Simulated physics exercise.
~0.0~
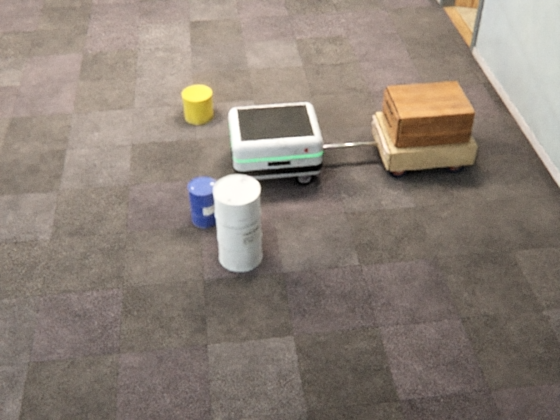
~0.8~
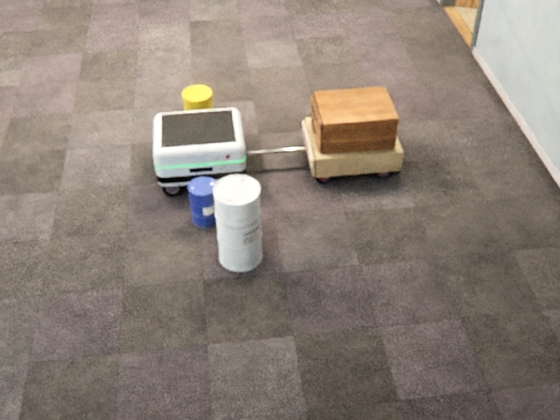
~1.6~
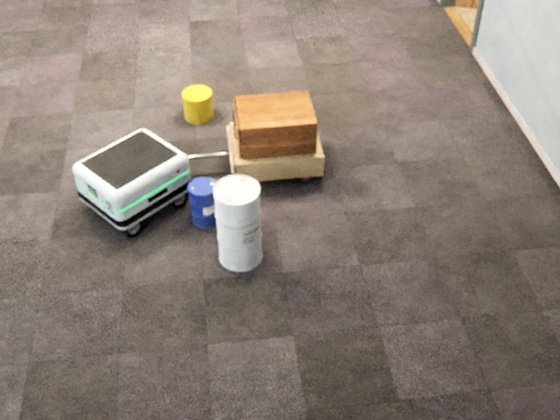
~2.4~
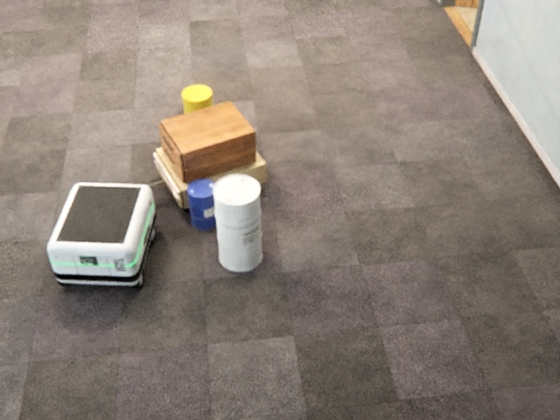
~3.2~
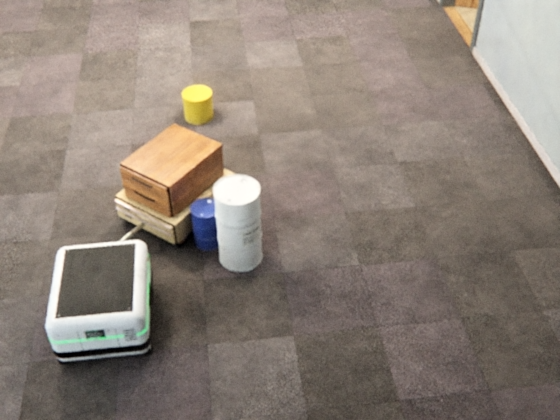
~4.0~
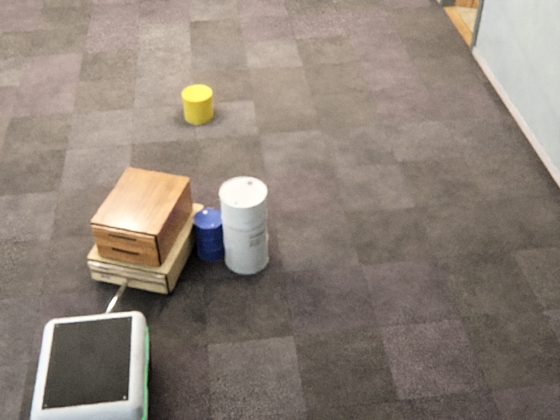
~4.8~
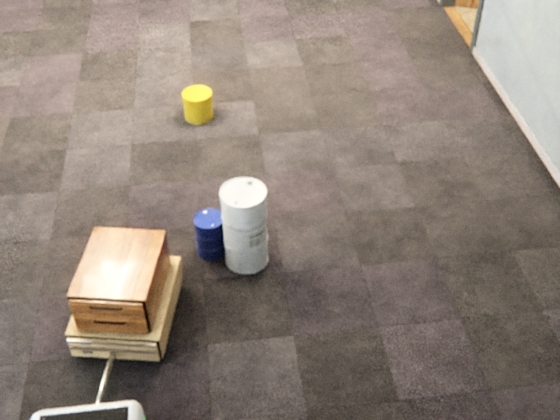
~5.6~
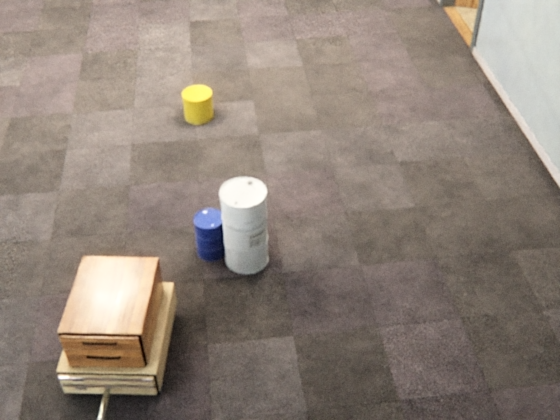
On a carpeted floor, a tug turns and its cart nudges a blue canister, which stays upright.
